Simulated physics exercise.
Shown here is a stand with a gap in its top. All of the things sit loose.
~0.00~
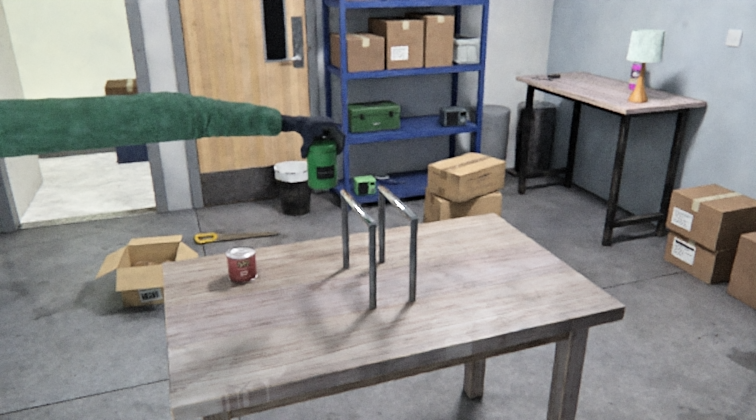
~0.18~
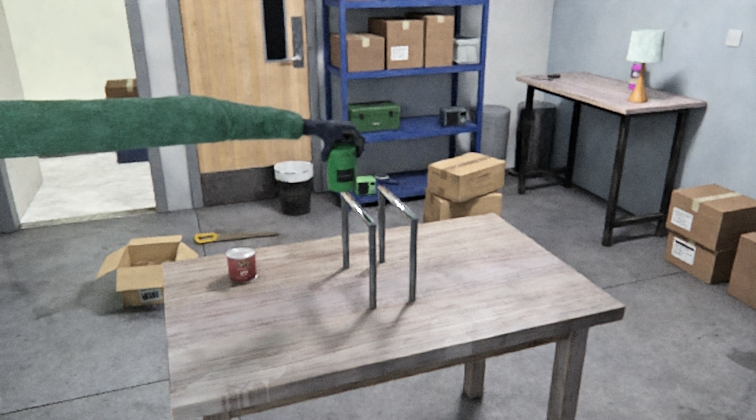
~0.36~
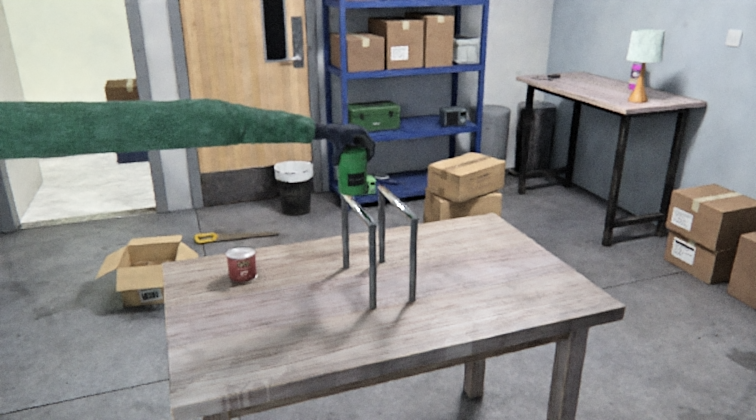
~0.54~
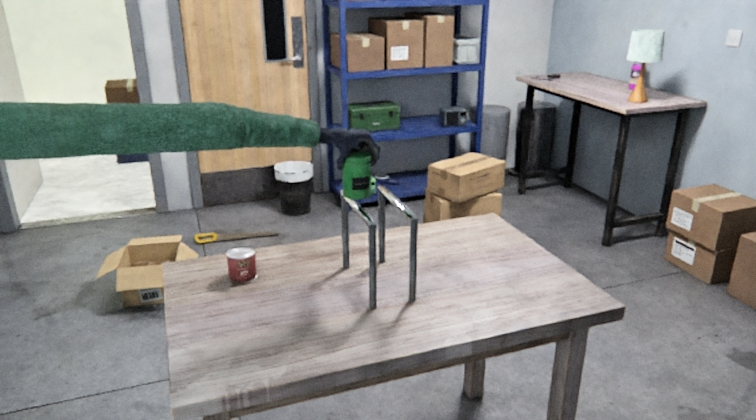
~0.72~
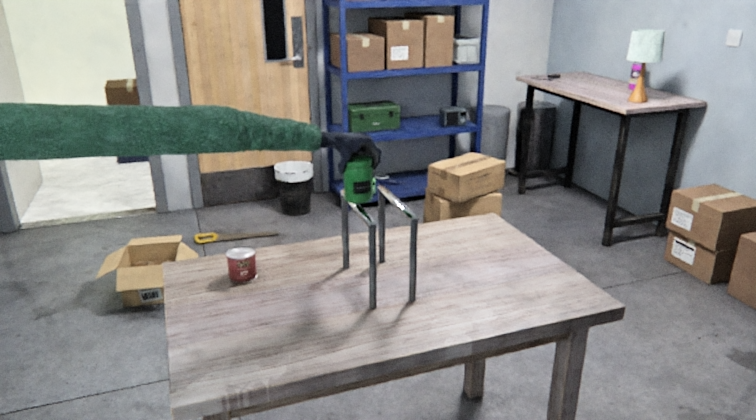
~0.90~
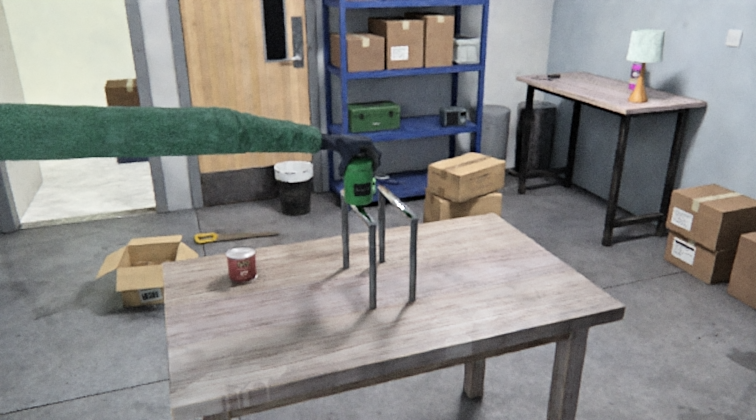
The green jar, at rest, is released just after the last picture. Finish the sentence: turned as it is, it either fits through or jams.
Turned as it is, it jams.
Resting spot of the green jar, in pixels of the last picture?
At about (379, 196).
After 1.30 s, green jar tipped 34° from how it was near (370, 187).
After 1.40 s, green jar tipped 61° from how it was near (378, 194).
At rest (1.9 s), tipped over on the stand or table, green jar; red tin in place. Seen from the same camera at the end, green jar near (379, 196). The jar lodges.
